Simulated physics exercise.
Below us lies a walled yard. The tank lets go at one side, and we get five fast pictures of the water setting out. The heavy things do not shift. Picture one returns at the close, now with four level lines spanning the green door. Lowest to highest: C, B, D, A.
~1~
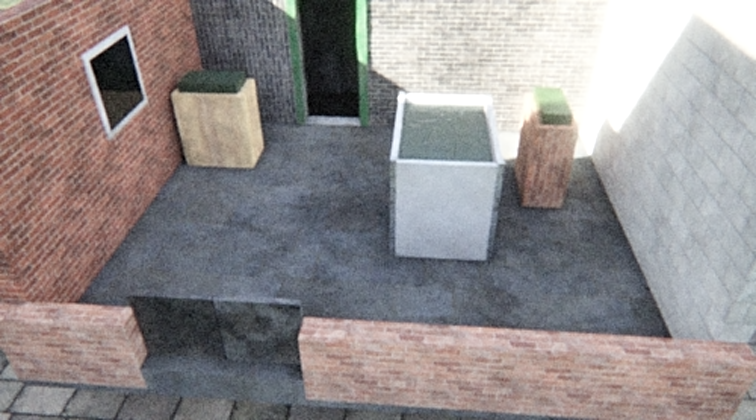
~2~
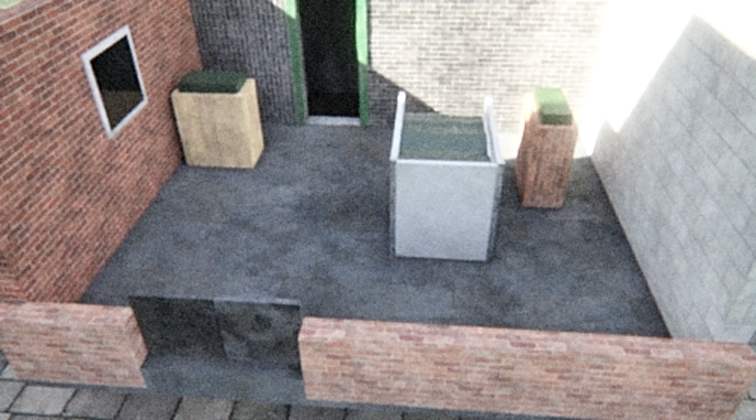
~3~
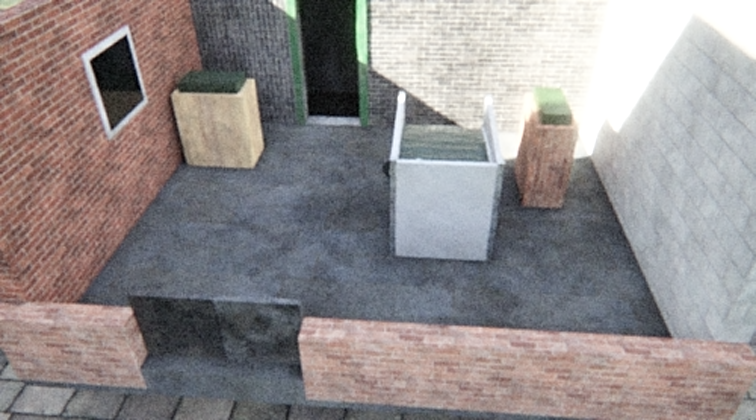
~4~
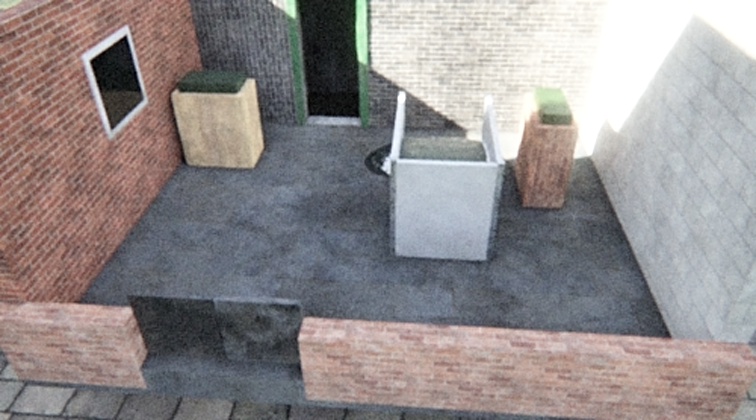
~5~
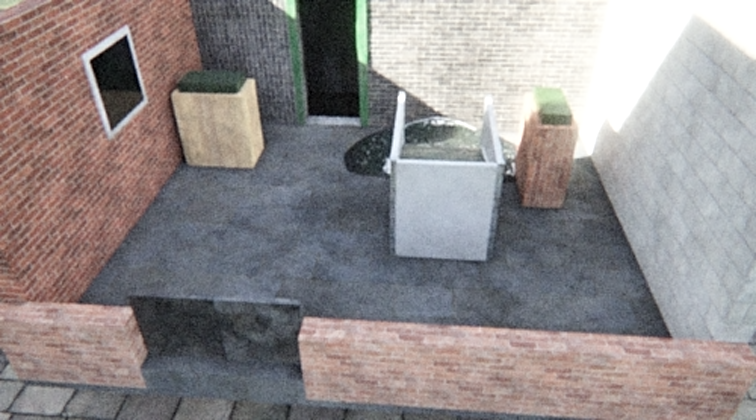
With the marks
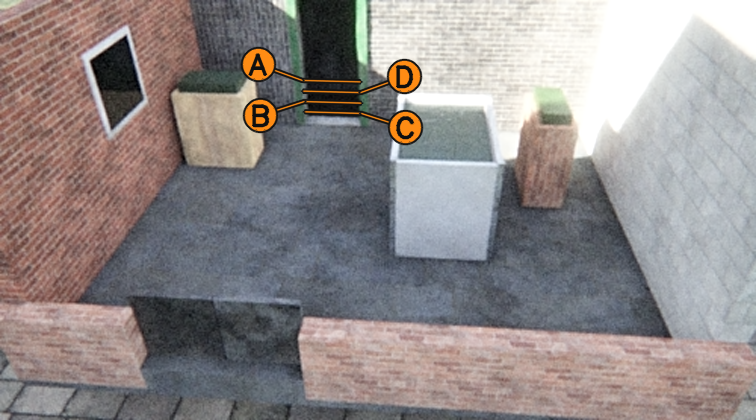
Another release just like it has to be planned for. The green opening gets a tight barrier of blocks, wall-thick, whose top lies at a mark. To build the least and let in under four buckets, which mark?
C is the one.
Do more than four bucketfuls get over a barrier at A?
No.
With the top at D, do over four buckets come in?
No, that is safe.
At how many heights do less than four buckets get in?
All of the four.
On the marked copy, A at (331, 81); B at (332, 102); C at (333, 112); D at (331, 91); from the bottom up C, B, D, A.
If A is chosen, nothing gets over.
If B is chosen, nothing gets over.
If C is chosen, a splash gets over, under a bucket.
If D is chosen, nothing gets over.
